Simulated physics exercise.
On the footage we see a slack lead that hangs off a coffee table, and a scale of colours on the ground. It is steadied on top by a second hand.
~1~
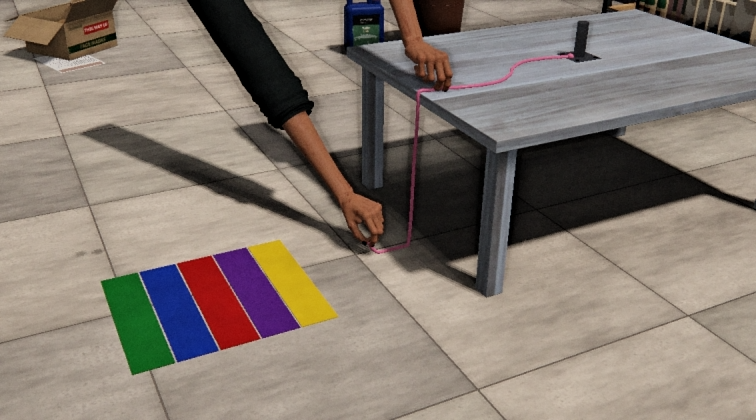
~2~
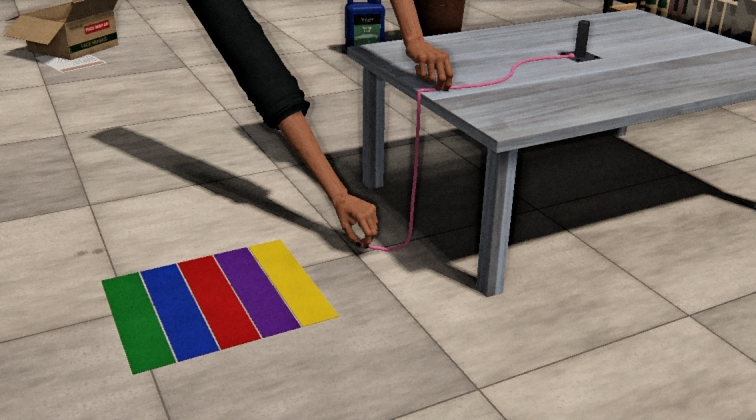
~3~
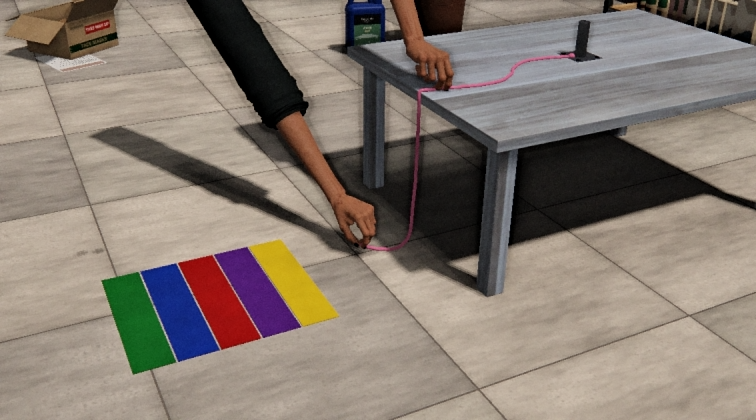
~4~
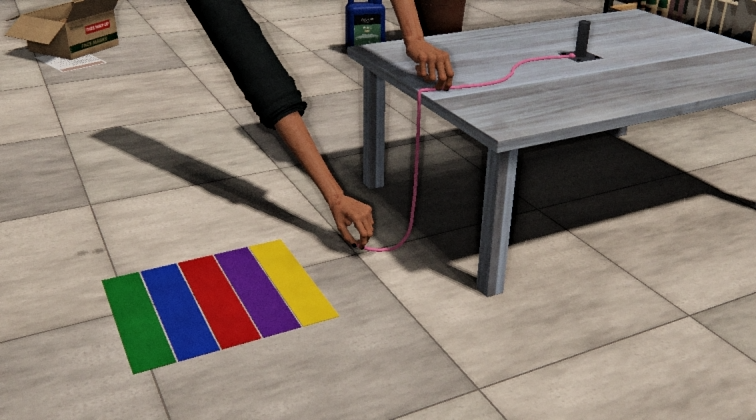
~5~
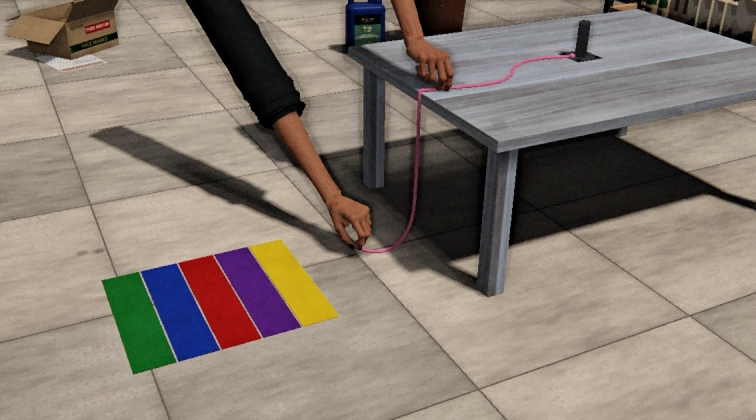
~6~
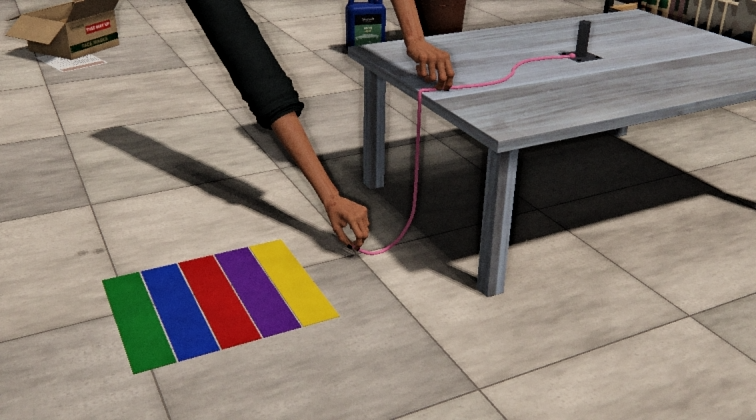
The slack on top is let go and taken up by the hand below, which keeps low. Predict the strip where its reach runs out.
Its reach runs out at the purple strip.
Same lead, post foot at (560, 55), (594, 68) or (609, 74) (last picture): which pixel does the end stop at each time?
(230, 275), (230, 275) and (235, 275).
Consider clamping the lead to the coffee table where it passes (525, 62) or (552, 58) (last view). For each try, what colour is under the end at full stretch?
In order, purple and purple.
A little later, end near (325, 254); short of the strips.
Next, end near (279, 265); over yellow.
When it is tight, end near (251, 272); over purple. It gets as far as the purple strip.
